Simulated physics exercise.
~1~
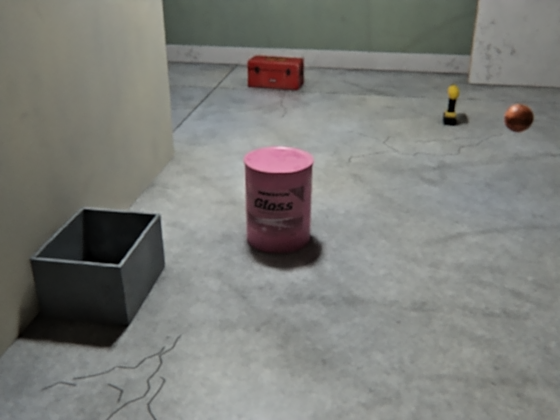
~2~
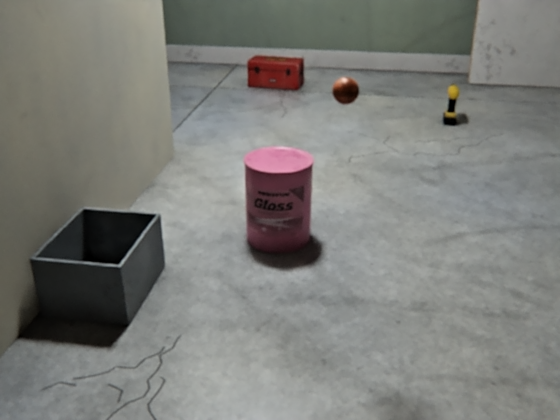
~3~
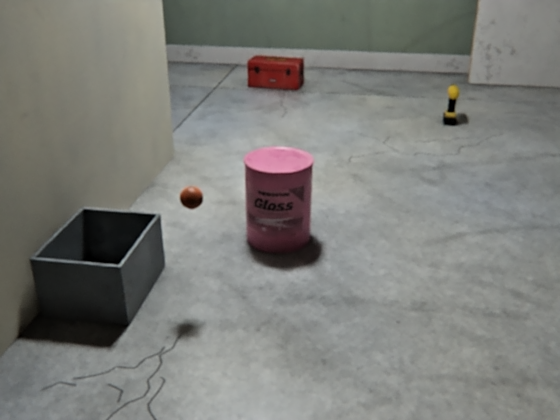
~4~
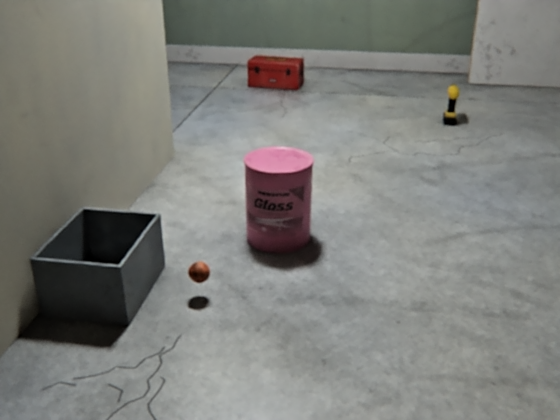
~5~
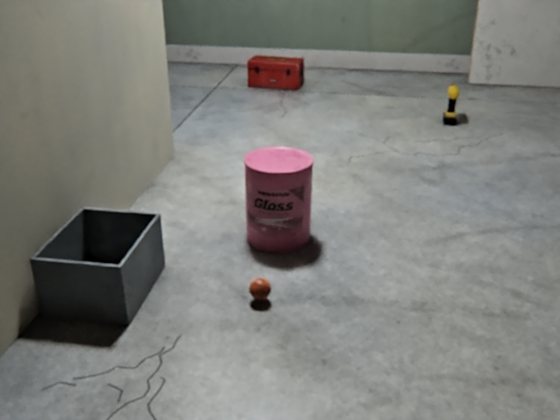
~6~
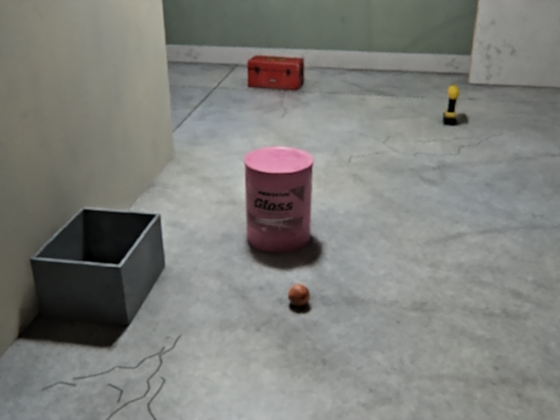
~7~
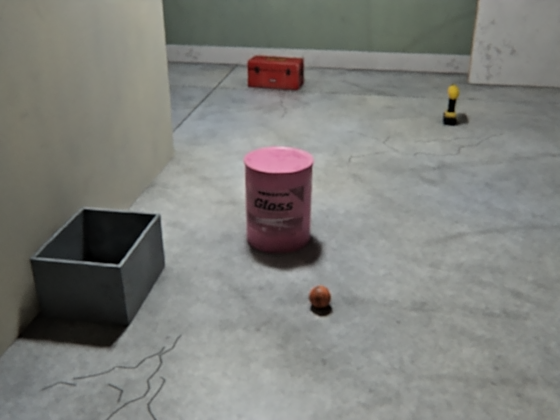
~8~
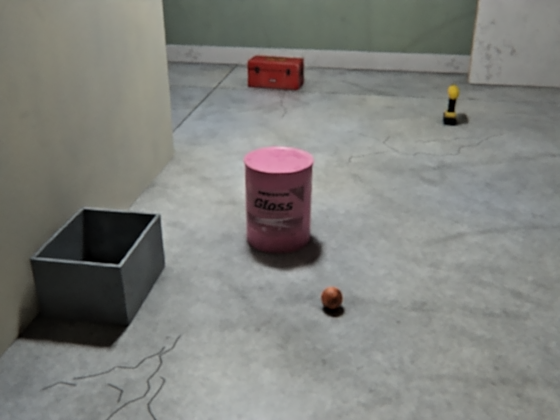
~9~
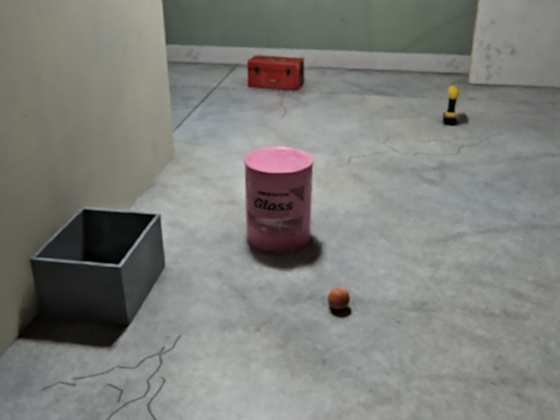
At the start, an orange ball is in the air at the right of a room with a concrete floor, where a pink pail stands near the middle, an open dark box sits at the left, and a red toolbox and a yellow and black object rest farther back. The ball flies left past the toolbox and comes down toward the box. It misses the opening and drops beside the box's right side. It then moves right, passing in front of the pail and gradually slowing. Finally, the ball is on the floor outside the box, while the pail still stands in place.
